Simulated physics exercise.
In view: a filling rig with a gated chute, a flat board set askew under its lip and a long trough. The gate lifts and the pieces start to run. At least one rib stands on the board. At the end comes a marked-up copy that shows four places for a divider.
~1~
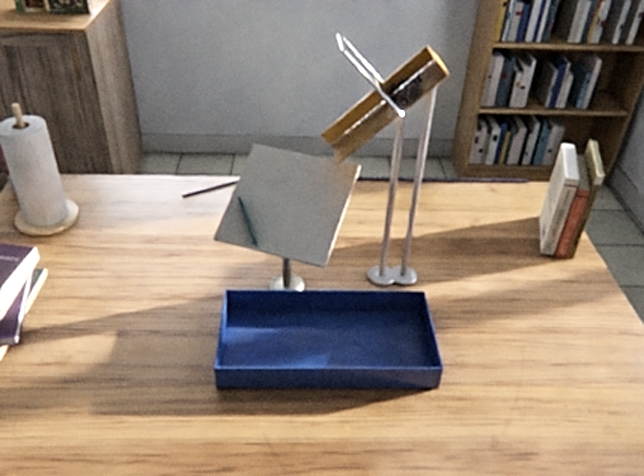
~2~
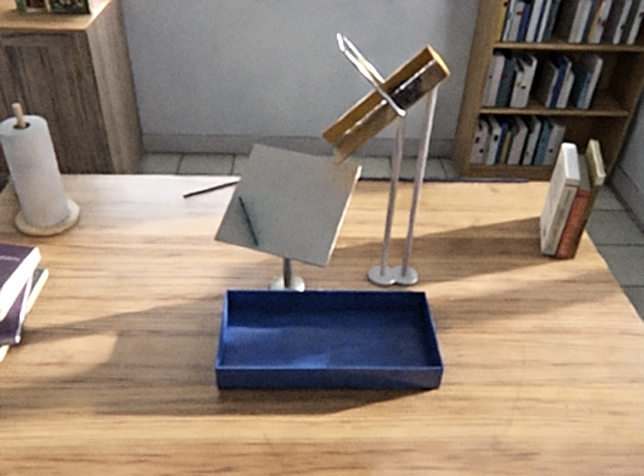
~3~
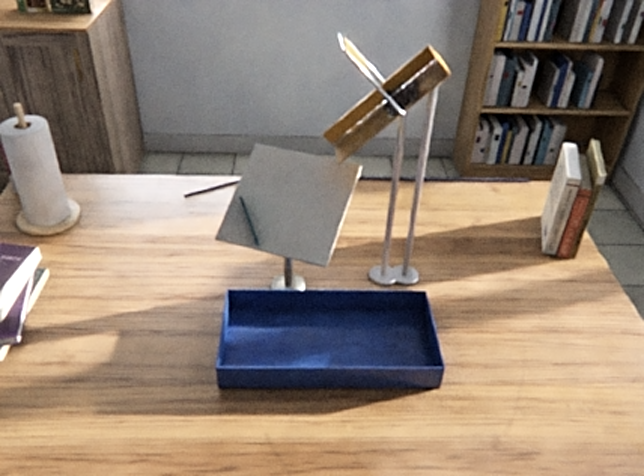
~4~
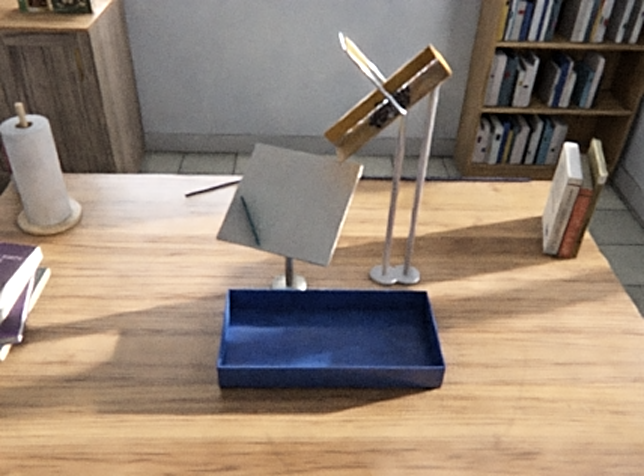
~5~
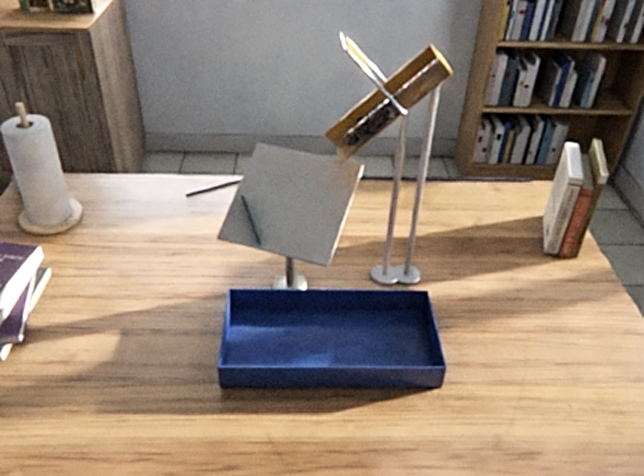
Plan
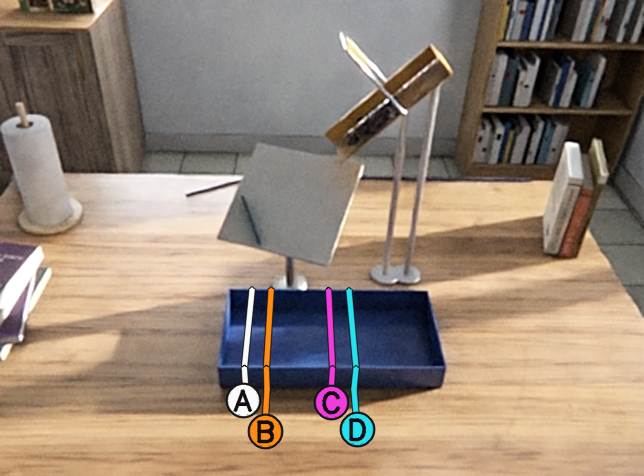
On a wooden table, a tilted chute stands above a slanted gray board and an empty blue trough; its gate lifts, and a small load of dark pieces slides down the chute toward the lower left while everything else stays still.
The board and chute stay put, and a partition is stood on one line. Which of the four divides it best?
Line B does it best.
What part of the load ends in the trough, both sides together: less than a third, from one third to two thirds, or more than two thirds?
About that: More than two thirds.
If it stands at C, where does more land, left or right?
Left.
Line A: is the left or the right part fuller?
The right side.
On the marked copy, line A crosses the front rim at (244, 367); line B crosses the front rim at (266, 367); line C crosses the front rim at (332, 367); line D crosses the front rim at (355, 367).
If A is chosen, of what is caught, a stray few on the left of the divider, nearly all on the right.
If B is chosen, of what is caught, about a third on the left of the divider, about two thirds on the right.
If C is chosen, of what is caught, all on the left of the divider, none on the right.
If D is chosen, of what is caught, all on the left of the divider, none on the right.
